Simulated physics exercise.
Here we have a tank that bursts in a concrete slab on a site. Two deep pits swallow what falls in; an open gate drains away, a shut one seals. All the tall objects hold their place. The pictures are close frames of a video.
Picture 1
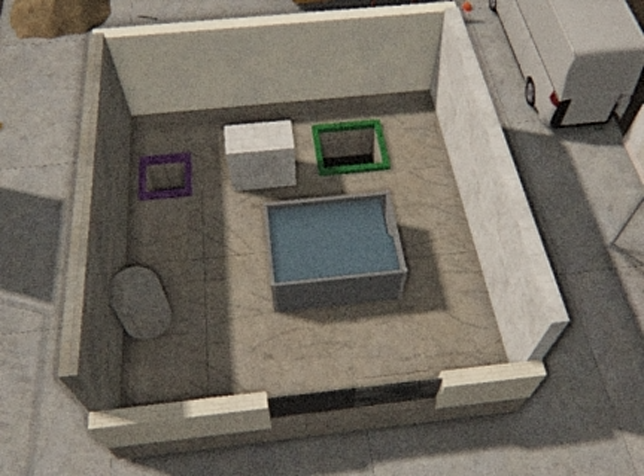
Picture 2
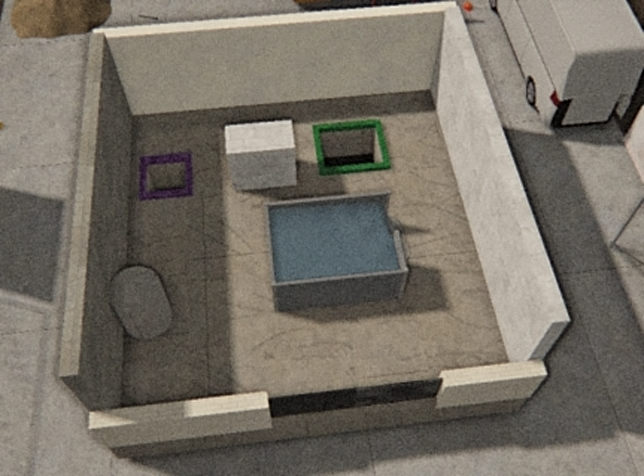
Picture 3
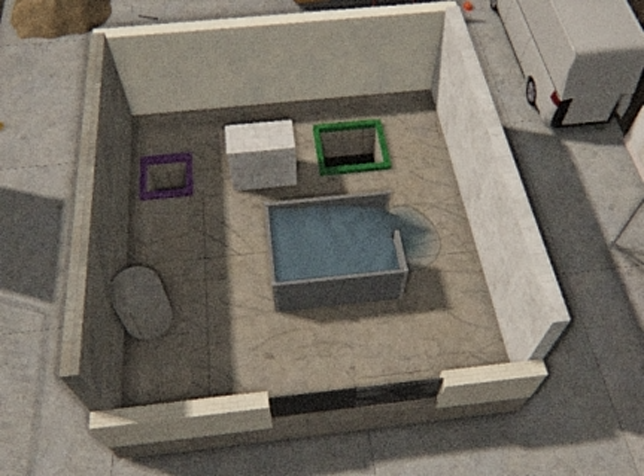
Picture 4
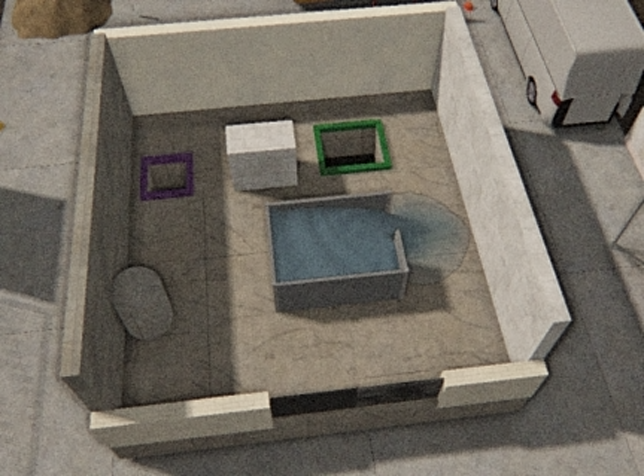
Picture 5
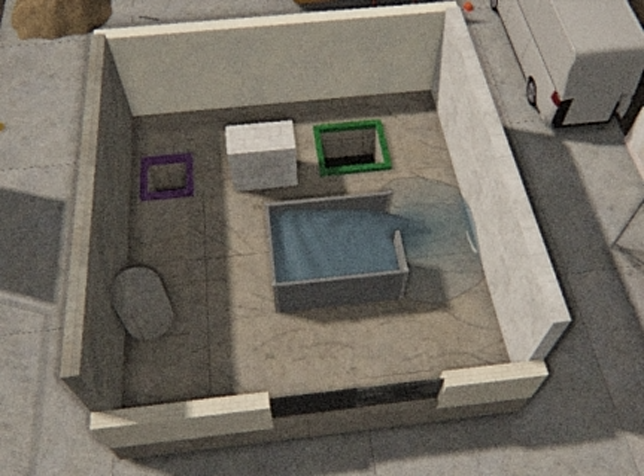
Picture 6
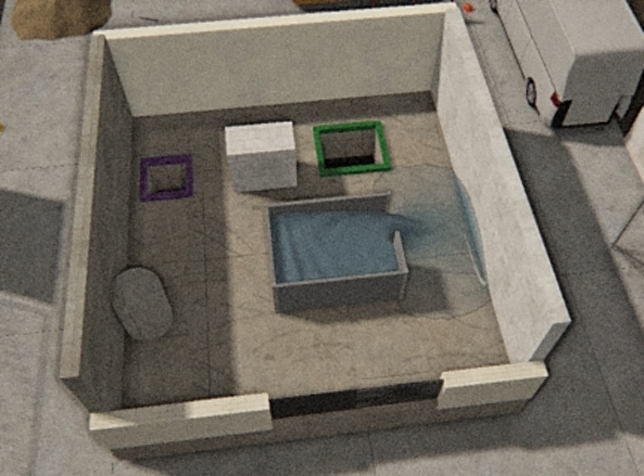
Blue water pours from a gap in the tank's right side and spreads to the right wall.
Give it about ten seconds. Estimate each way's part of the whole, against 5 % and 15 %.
One by one: The gate takes under 5 %; the green pit takes under 5 %; the purple pit takes under 5 %.
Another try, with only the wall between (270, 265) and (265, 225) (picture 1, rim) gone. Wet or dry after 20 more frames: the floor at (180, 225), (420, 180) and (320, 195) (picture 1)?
One after the other: Under water, clear, not flooded.
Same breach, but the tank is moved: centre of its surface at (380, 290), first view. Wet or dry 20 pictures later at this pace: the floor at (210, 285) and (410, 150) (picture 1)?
As listed: Not flooded, covered.
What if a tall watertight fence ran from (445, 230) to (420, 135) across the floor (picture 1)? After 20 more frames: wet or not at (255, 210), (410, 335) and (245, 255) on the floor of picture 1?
As listed: Awash, awash, clear.
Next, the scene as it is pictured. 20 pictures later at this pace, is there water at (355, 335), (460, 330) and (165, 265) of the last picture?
In turn: Under water, wet, dry.
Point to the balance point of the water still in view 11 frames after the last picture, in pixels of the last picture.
At about (386, 246).
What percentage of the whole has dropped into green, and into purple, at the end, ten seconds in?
About 2 and 2 per cent.
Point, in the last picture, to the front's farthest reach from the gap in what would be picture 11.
At about (429, 95).
A moment on, water covers 20 % of the floor; the gate 0 %, the green pit 0 %, the purple pit 0 %.
Next, water covers 25 % of the floor; the gate 0 %, the green pit 0 %, the purple pit 0 %.
Then, water covers 50 % of the floor; the gate 0 %, the green pit 0 %, the purple pit 0 %.
Later, water covers 80 % of the floor; the gate 0 %, the green pit 1 %, the purple pit 0 %.
In the end, water covers 95 % of the floor; the gate 0 %, the green pit 2 %, the purple pit 1 %.
